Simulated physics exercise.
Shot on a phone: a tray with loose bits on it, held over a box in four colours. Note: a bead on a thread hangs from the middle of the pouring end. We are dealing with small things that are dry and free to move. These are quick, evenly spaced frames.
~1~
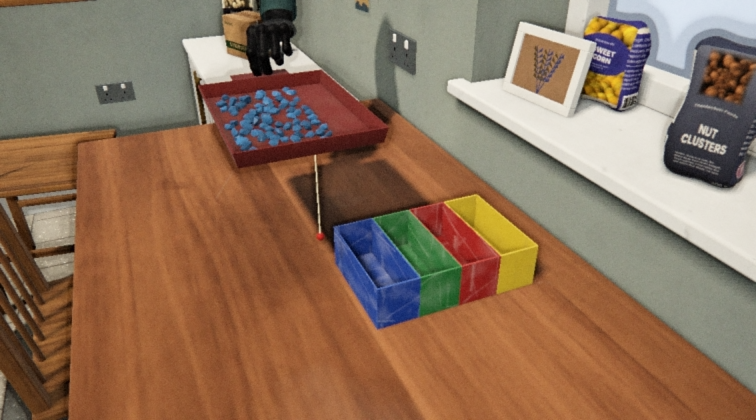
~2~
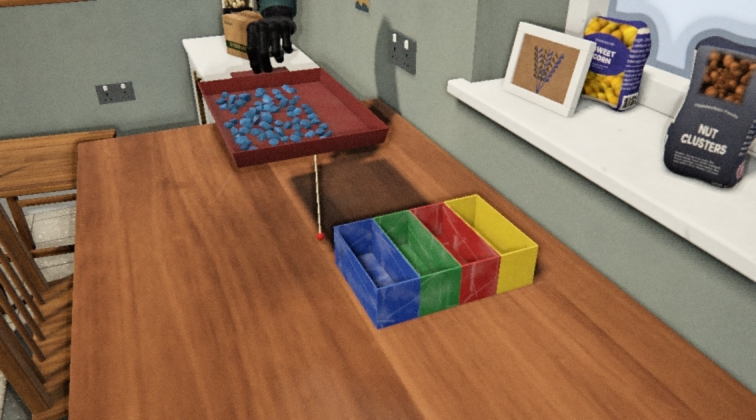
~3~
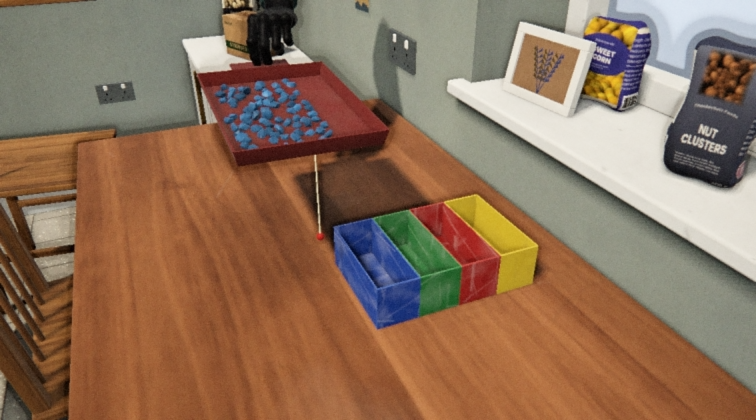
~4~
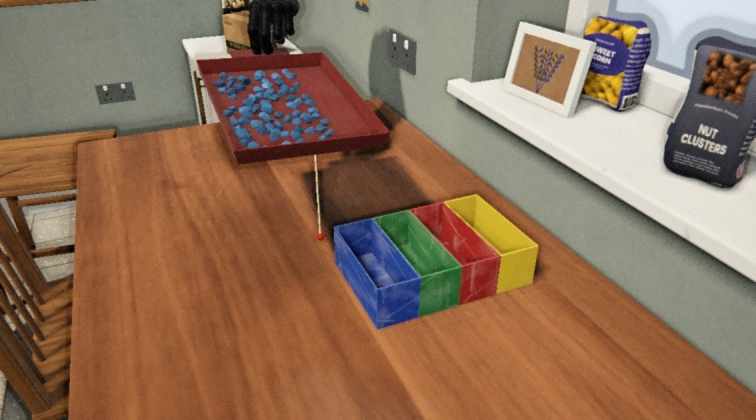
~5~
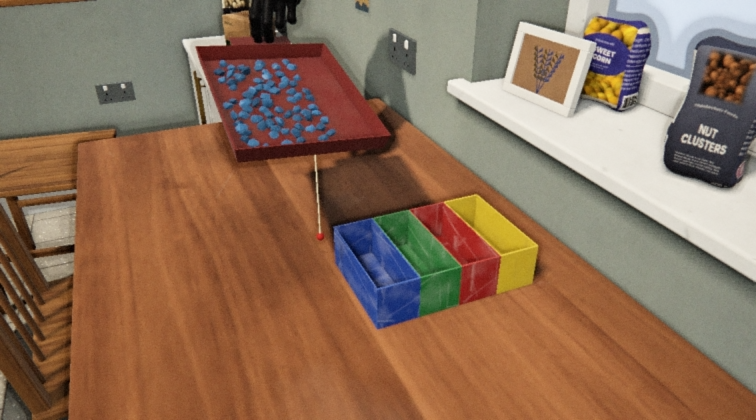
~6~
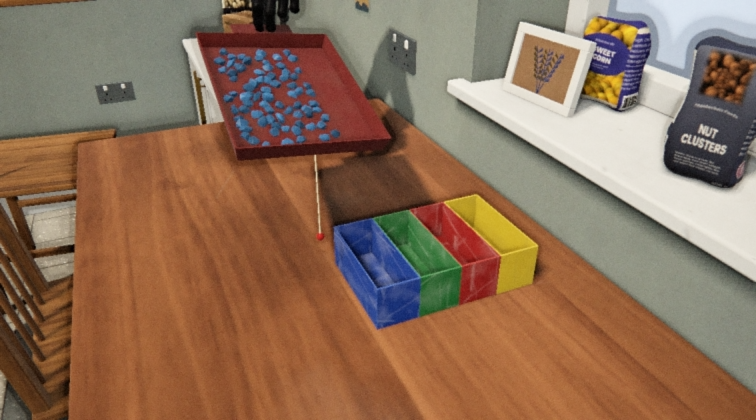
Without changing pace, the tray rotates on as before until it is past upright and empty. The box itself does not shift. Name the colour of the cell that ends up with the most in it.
Blue.
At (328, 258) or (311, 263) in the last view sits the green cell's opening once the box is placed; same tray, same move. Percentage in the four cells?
First case: Some 100 %; second case: Some 100 %.
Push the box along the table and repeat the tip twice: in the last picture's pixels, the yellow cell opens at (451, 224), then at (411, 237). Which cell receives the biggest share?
First: Green. Second: That red cell.
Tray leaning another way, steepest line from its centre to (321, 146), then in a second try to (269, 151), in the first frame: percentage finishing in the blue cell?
30 % and 0 %, roughly.
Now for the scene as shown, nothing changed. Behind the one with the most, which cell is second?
Rank 2: The cell in green.
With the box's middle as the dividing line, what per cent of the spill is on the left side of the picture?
Around 90 %.
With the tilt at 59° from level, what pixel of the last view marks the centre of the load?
The load is centred around (338, 132).
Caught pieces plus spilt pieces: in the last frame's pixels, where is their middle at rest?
Last view, resting centre - approx. (376, 283).
Shortly afterwards, tray tipped steeply; all but a few on the tray; only a few falling or outside the box.
Next, tray tipped right over; near half on the tray; a little in the blue cell; a little in the green cell; a little falling or outside the box.
Some moments later, tray tipped past a quarter turn; near half in the blue cell; near a quarter in the green cell; only a few in the red cell; near a quarter falling or outside the box.
In the end, tray tipped past a quarter turn; near half in the blue cell; near a quarter in the green cell; only a few in the red cell; none at all in the yellow cell; near a quarter outside the box.
